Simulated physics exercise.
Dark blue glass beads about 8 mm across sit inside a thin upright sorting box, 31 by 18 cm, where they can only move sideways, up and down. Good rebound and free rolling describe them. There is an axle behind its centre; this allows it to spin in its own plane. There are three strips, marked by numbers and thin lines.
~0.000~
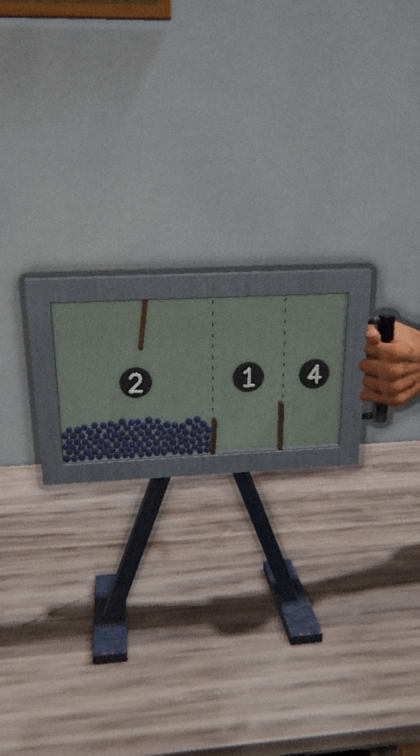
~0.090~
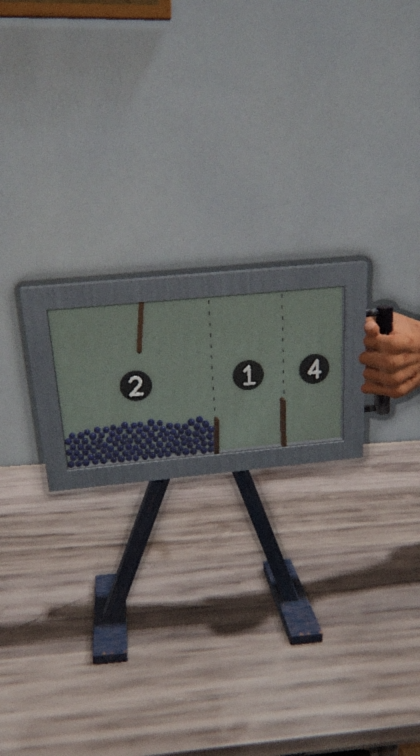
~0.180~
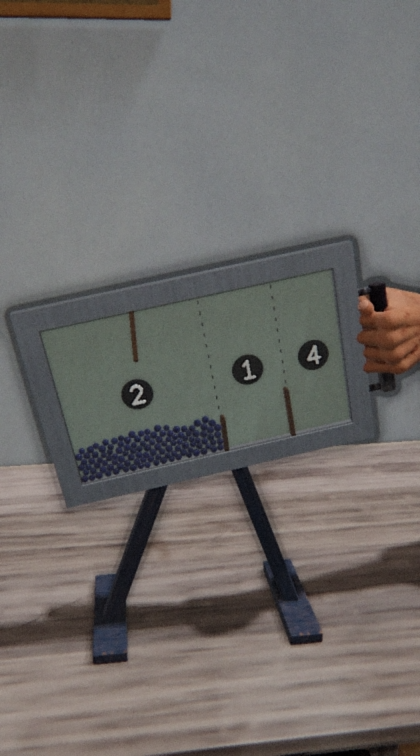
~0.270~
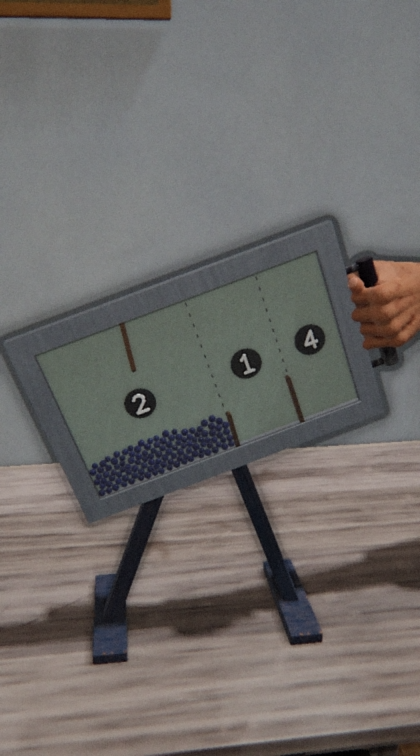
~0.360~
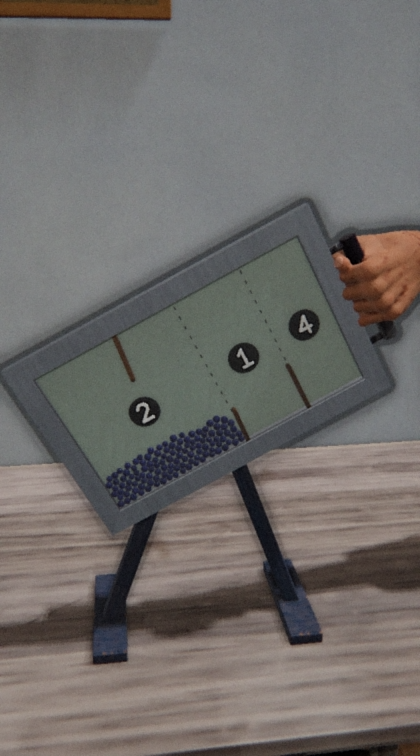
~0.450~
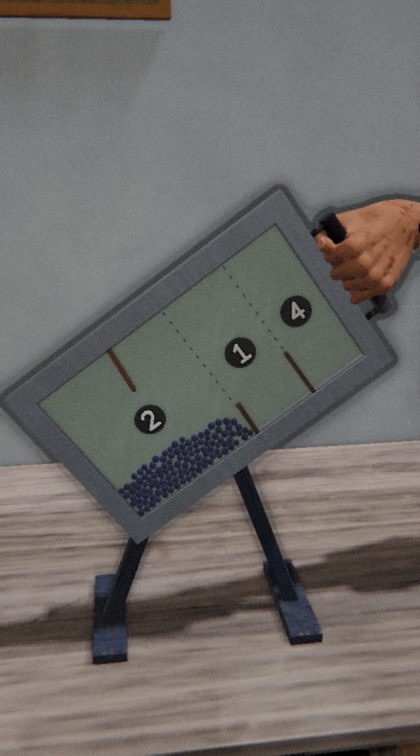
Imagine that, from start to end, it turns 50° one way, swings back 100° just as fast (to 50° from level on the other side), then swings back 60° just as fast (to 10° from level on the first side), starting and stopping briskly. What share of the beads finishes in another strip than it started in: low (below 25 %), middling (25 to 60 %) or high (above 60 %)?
Answer: Strip middling.
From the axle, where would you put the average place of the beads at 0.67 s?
Some 1 cm left and 11 cm below.
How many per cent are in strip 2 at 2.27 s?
About 60 percent of the load.
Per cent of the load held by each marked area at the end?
In per cent: Strip 1 holds 35, strip 2 holds 60, strip 4 holds 5.
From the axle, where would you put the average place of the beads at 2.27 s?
Left: About 3 cm; below: About 6 cm.
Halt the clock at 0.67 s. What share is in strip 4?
I'd put it near 0 in a hundred.
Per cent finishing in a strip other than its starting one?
About 40 %.
After 0.67 s, it stands 50° anticlockwise; the beads' middle is 1 cm left of and 11 cm below the centre; no. 2, 100 %; 0 % have changed strip.
After 2.27 s, it stands 20° clockwise; the beads' middle is 3 cm left of and 6 cm below the centre; no. 1, 35 %, no. 2, 60 %, no. 4, 5 %; 40 % have changed strip.
After 2.66 s, it stands 10° anticlockwise; the beads' middle is in line with and 7 cm below the centre; no. 1, 35 %, no. 2, 60 %, no. 4, 5 %; 40 % have changed strip.
Settled by 3.3 s, it stands 10° anticlockwise; no. 1, 35 %, no. 2, 60 %, no. 4, 5 %; 40 % have changed strip.
